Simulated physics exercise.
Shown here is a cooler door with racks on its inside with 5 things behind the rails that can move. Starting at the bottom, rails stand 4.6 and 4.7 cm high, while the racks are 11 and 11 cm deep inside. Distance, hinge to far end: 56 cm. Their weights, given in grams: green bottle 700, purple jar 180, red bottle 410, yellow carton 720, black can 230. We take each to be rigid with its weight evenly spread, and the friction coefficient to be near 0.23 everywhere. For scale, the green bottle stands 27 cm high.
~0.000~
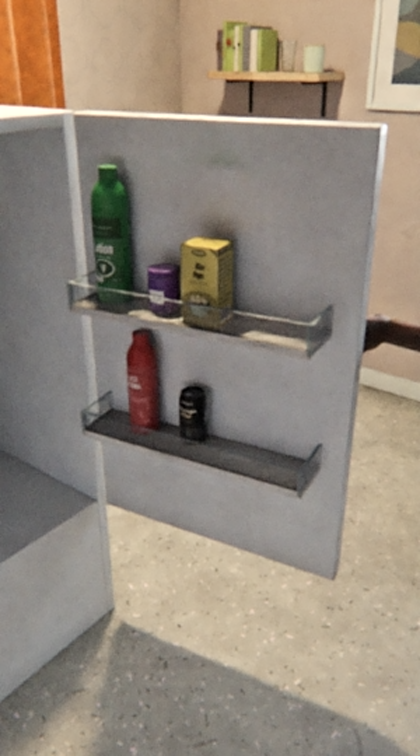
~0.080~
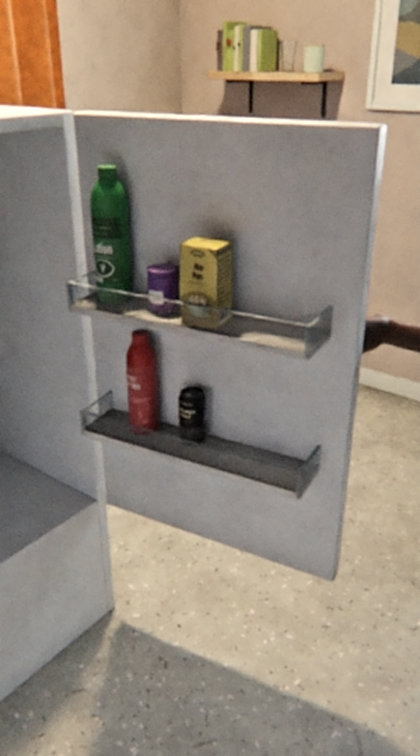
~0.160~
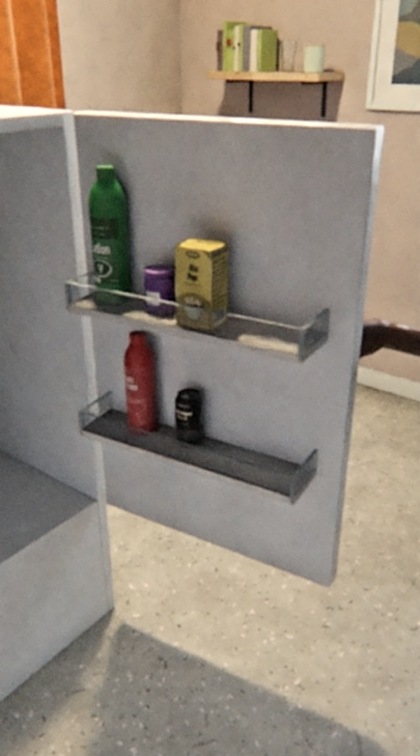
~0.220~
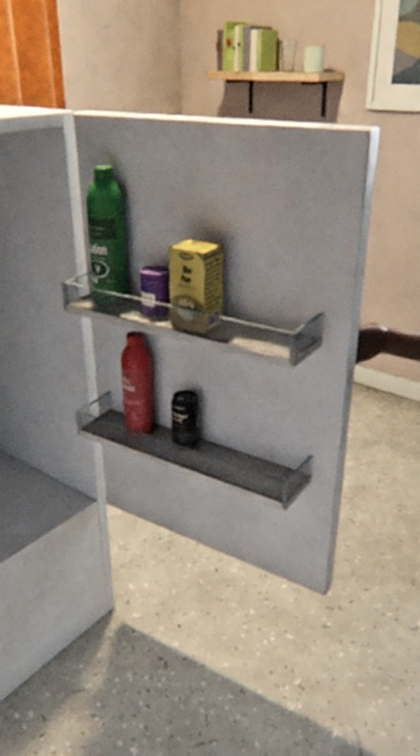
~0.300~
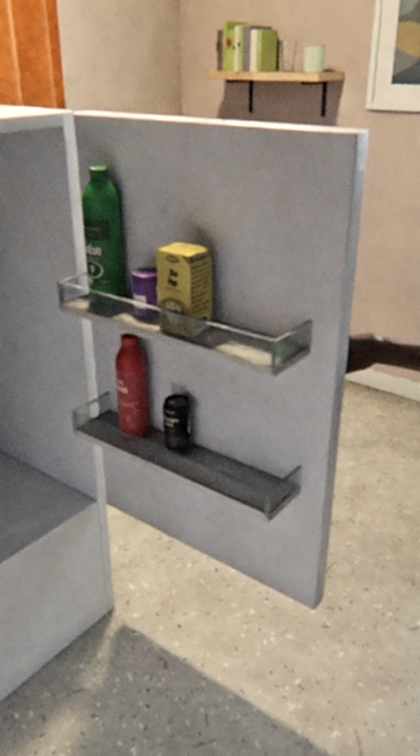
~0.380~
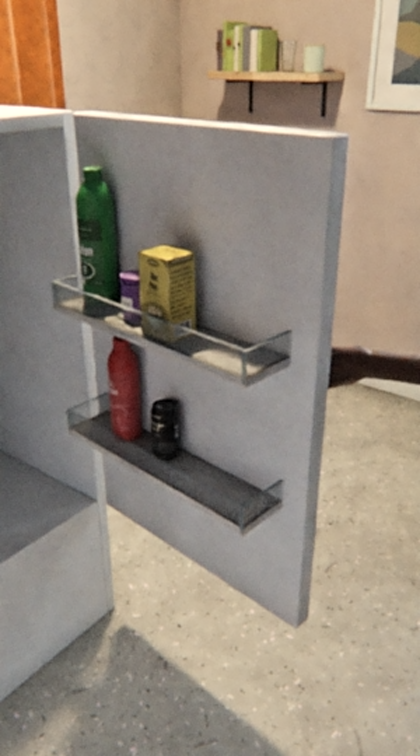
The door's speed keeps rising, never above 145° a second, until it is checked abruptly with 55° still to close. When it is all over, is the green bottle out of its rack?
Retained.
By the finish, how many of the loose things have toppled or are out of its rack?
The tally is 0.
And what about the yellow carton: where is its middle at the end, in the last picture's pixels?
Near (76, 305).
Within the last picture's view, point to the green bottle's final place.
Close to (61, 239).
After 0.48 s, door at 74°.
After 0.58 s, door at 62°.
After 0.68 s, door at 55°; yellow carton 9° off upright; black can moved 3 cm; purple jar moved 3 cm.
After 0.78 s, door at 55°; yellow carton 6° off upright; black can moved 3 cm; red bottle moved 3 cm.
In the end (1.3 s), all 5 under 5 cm from the start. In the last view, green bottle near (61, 239).
